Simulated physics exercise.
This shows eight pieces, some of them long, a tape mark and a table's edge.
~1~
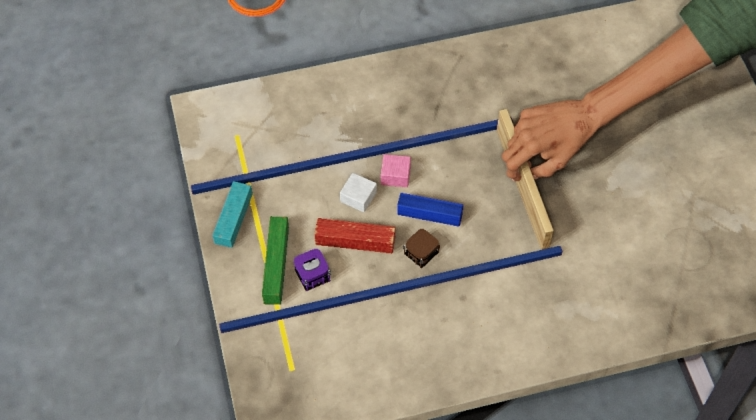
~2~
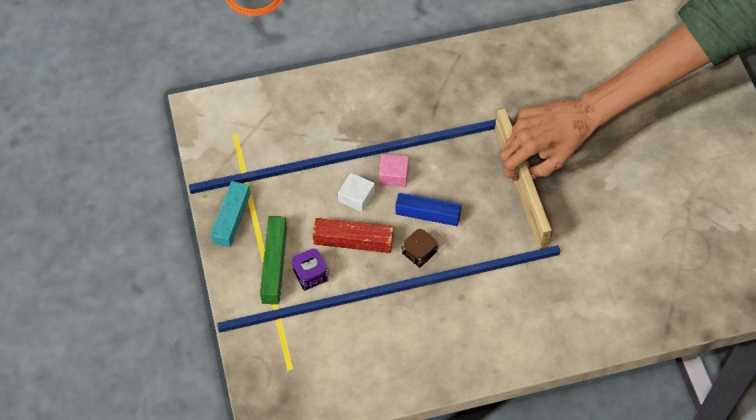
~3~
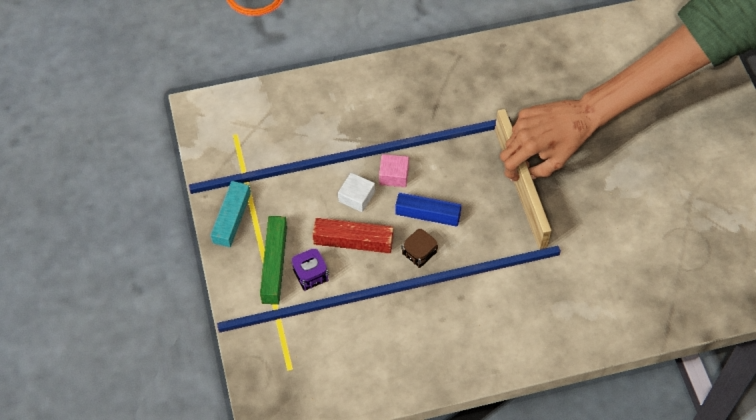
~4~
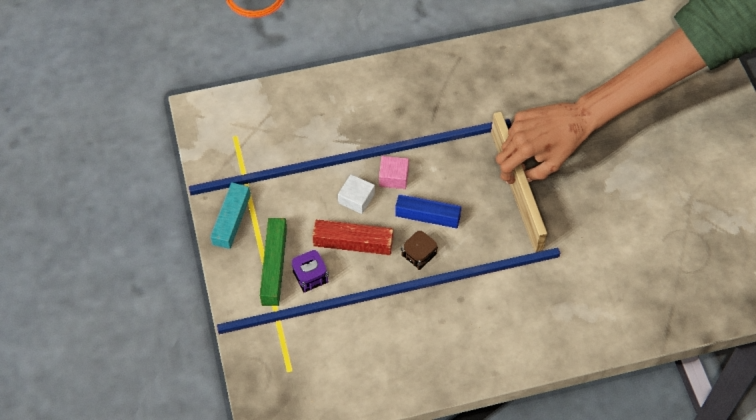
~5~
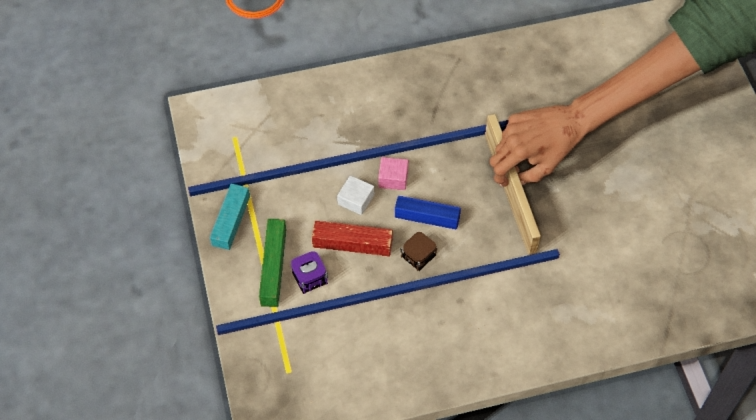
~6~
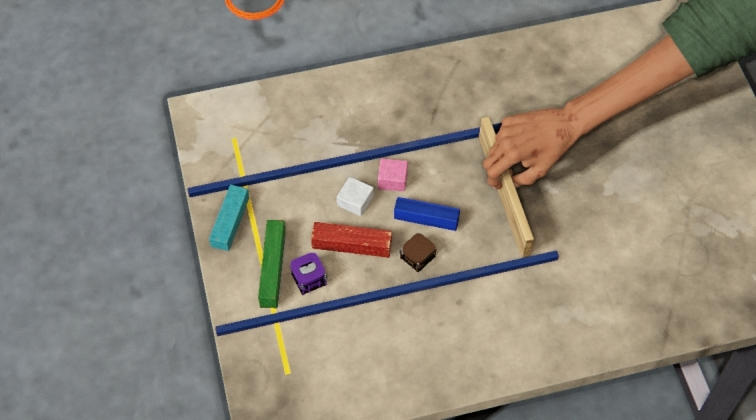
On a tabletop, a hand slides a wooden board slightly left toward eight colored pieces.
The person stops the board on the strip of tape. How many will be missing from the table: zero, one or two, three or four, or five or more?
The number that fall off is one or two.
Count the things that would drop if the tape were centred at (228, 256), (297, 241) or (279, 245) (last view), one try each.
It would be 5, 0 and 0.
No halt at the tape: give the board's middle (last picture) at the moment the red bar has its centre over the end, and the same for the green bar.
For the red bar at (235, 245), for the green bar at (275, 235).
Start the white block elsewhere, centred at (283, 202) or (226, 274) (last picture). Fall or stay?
The white block is kept; comes down.
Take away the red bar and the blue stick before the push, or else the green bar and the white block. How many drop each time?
First 0, then 0.
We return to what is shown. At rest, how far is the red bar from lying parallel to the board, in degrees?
Roughly 30° out of line.
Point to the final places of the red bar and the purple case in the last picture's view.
Near (227, 261) and (223, 291).
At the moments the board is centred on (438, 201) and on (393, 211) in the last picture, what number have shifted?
First 1, then 5.
Early on, none off yet; turquoise bar at rest near (230, 217); green bar at rest near (272, 264); purple case at rest near (308, 273).
A while later, none off yet; turquoise bar travelled a little near (209, 220); green bar travelled a little near (230, 271); purple case travelled well along near (261, 283).
Finally, the number that fall off is one or two; lost, green bar and turquoise bar.
